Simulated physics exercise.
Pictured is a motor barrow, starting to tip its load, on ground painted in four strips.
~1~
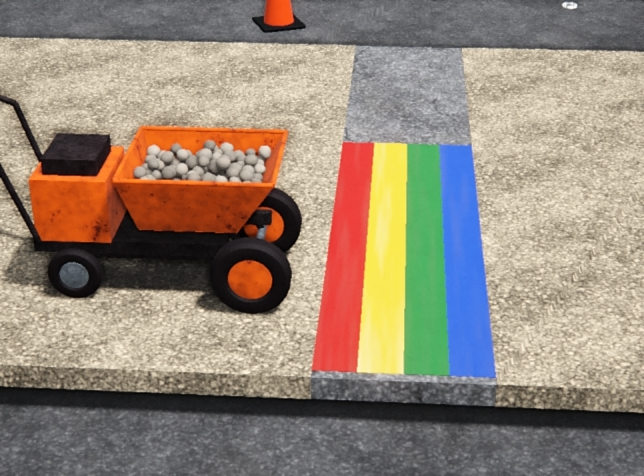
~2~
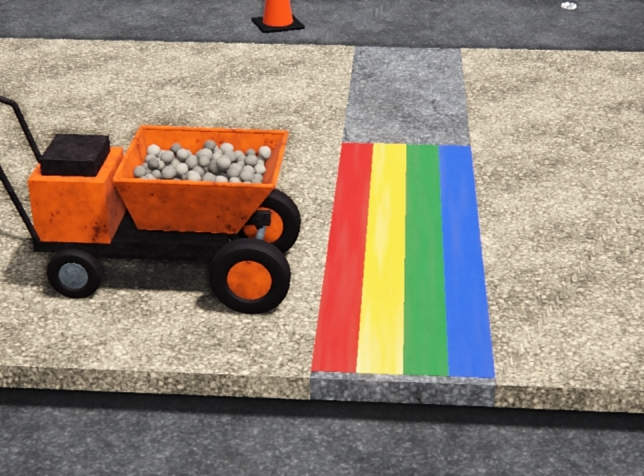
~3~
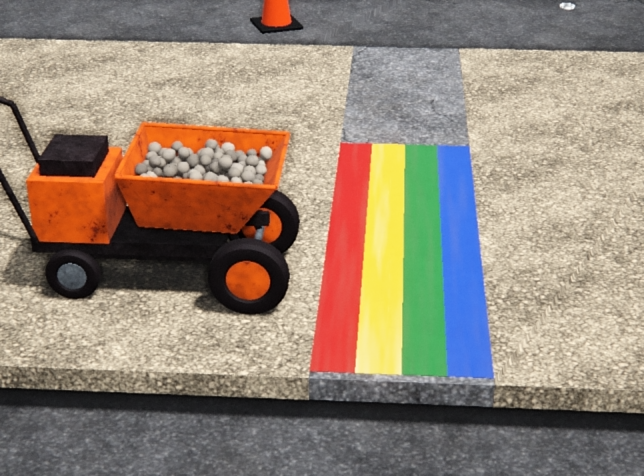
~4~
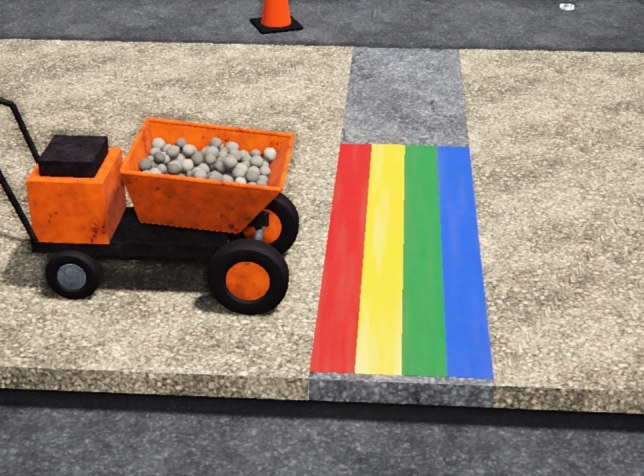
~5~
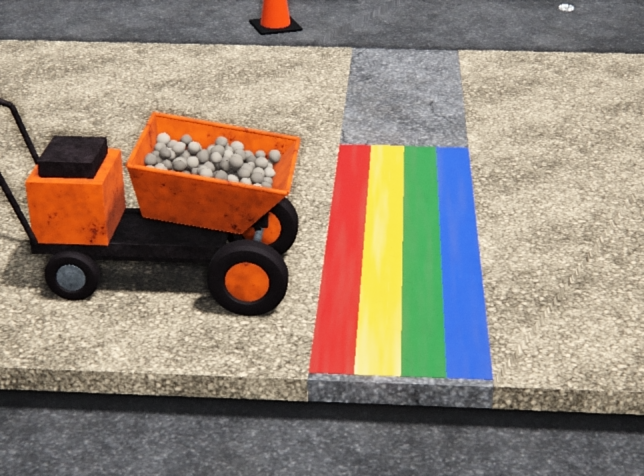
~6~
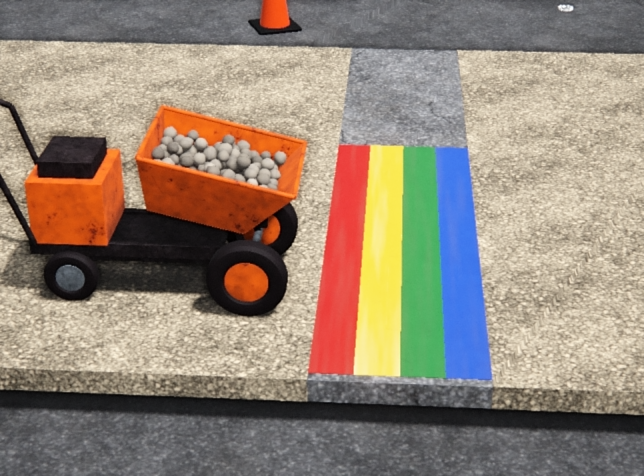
The orange skip of a motor barrow, loaded with rounded grey pebbles, sits level at first, then tilts gradually a little to the right, its rear rising, beside ground painted in red, yellow, green and blue strips.
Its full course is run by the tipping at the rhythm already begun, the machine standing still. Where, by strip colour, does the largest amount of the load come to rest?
On the yellow strip.
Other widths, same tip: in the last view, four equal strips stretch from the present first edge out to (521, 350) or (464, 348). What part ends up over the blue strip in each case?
10 % and 20 %.
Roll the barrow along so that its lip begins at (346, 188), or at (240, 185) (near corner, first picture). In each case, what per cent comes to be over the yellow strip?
First try: Around 0 %; second try: Around 30 %.
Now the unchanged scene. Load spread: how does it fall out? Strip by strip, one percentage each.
Per cent of the load - red strip: 15, yellow strip: 40, green strip: 30, blue strip: 15.
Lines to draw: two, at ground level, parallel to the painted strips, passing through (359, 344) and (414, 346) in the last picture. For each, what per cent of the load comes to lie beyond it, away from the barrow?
Result, first then second: 90 %, 40 %.
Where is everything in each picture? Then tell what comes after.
The first picture shows lip of the skip (273, 186), level; top of the load (198, 173), river pebbles; red strip (338, 337); yellow strip (382, 338); green strip (426, 340); blue strip (470, 342).
The second picture shows lip of the skip (273, 187), level; top of the load (198, 173).
The third picture shows lip of the skip (275, 188), tipped barely; top of the load (199, 172).
The fourth picture shows lip of the skip (280, 190), tipped barely; top of the load (187, 165).
The fifth picture shows lip of the skip (287, 194), tipped a little; top of the load (193, 163).
The sixth picture shows lip of the skip (294, 197), tipped a little; top of the load (187, 160); red strip (334, 339); yellow strip (378, 341); green strip (422, 342); blue strip (467, 344).
Just after the last frame, skip tipped steeply; every one in the skip.
A moment on, skip tipped right over; almost all in the skip; about a tenth over the yellow strip; just a few over the green strip.
Further on, skip tipped right over; roughly a quarter in the skip; just a few over the red strip; roughly a third over the yellow strip; roughly a quarter over the green strip; about a tenth over the blue strip; just a few off the paint.
When it is over, skip tipped right over; about a tenth over the red strip; roughly a third over the yellow strip; roughly a quarter over the green strip; about a tenth over the blue strip; about a tenth off the paint.
